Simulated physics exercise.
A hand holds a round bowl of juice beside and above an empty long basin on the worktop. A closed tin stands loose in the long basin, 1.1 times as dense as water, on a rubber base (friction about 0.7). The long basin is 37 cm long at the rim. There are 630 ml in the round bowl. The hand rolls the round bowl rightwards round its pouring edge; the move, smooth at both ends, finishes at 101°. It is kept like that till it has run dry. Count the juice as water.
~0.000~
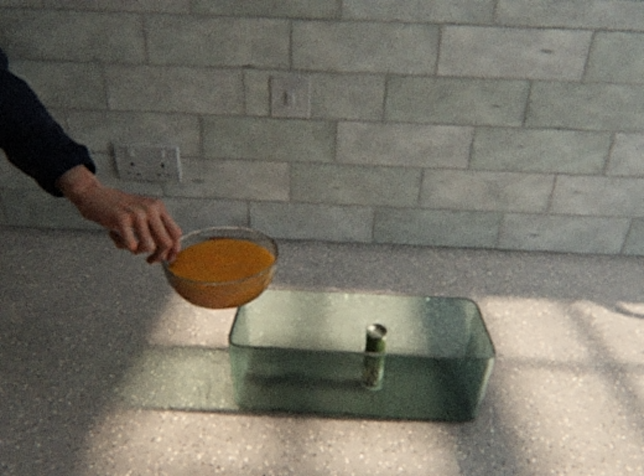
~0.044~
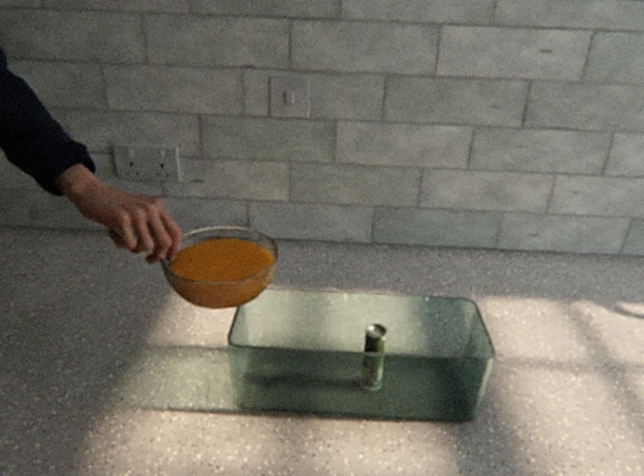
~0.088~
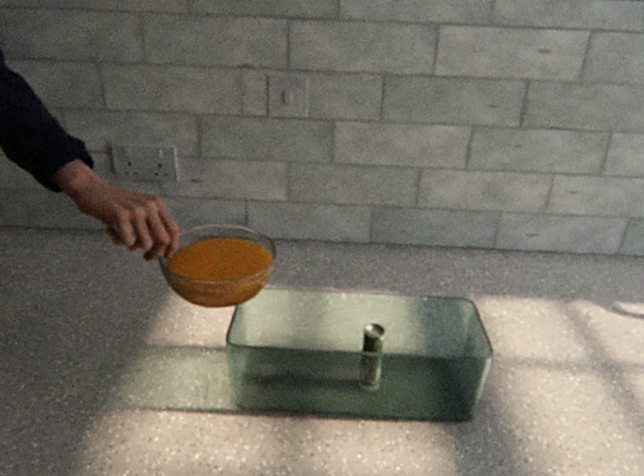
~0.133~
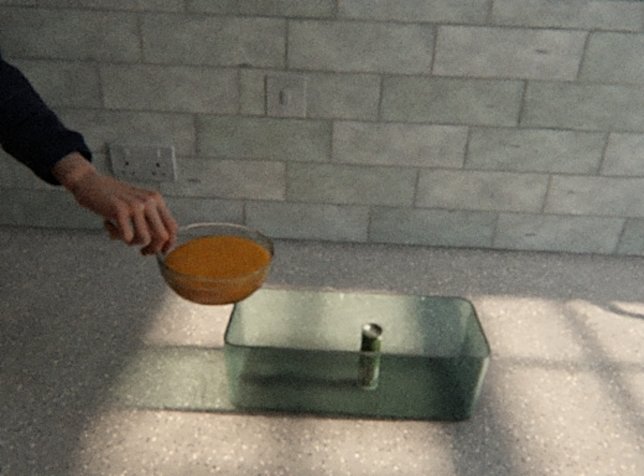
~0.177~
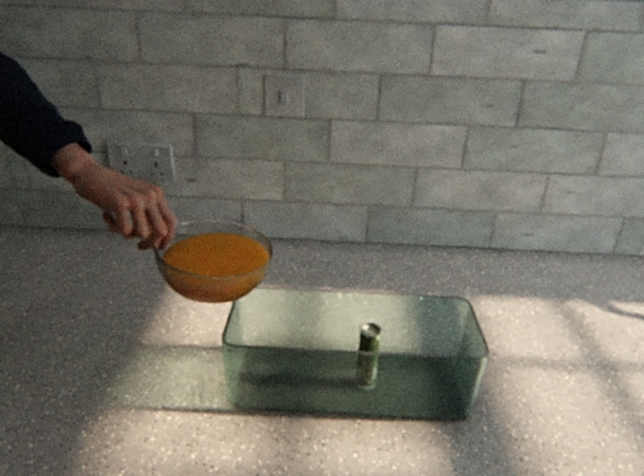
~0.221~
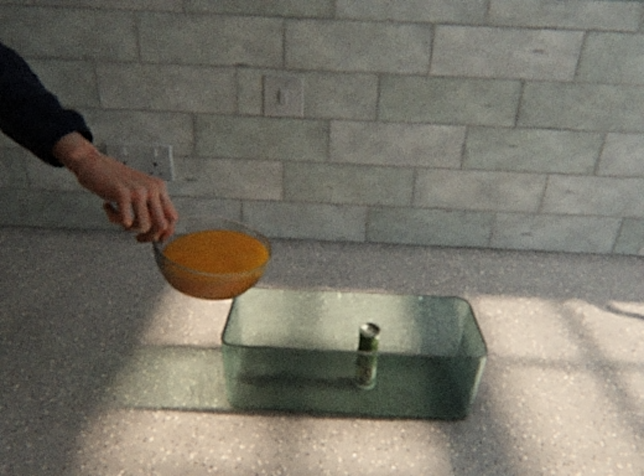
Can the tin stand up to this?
The tin keeps standing.
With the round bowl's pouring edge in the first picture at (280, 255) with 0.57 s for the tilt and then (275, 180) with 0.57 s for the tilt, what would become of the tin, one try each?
First it topples; then it stays up.
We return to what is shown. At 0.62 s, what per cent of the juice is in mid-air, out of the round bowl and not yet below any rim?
About 40 per cent.
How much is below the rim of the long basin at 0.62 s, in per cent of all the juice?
About 10 per cent.
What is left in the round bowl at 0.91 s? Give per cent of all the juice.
About 2 per cent.
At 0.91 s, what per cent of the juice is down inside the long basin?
Near 86 in a hundred.
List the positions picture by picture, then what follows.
It leans 0°; its right rim is at (278, 257); the juice meets the walls at (171, 258) and (275, 263); the long basin's rim runs from (236, 315) to (486, 328); the tin's top is at (377, 333), in the first frame.
It leans 0°; its right rim is at (277, 257); the juice meets the walls at (170, 258) and (274, 263), in the second frame.
It leans 2°; its right rim is at (275, 257); the juice meets the walls at (168, 257) and (273, 262), in the third frame.
It leans 4°; its right rim is at (273, 256); the juice meets the walls at (165, 254) and (271, 260), in the fourth frame.
It leans 7°; its right rim is at (271, 256); the juice meets the walls at (164, 251) and (270, 258), in the fifth frame.
It leans 11°; its right rim is at (270, 256); the juice meets the walls at (163, 248) and (269, 255), in the sixth frame.
After 0.62 s the tilt is 65° and 50 per cent is still to pour; the tin stands where it began.
After 0.91 s the tilt is 97° and 2 per cent is still to pour; the tin stands where it began.
After 1.22 s the tilt is 101° and 0 per cent is still to pour; the tin stands 1 cm from where it began.
After 1.55 s the tilt is 101° and 0 per cent is still to pour; the tin stands 1 cm from where it began.
In the end the tin stands 1 cm from where it began.
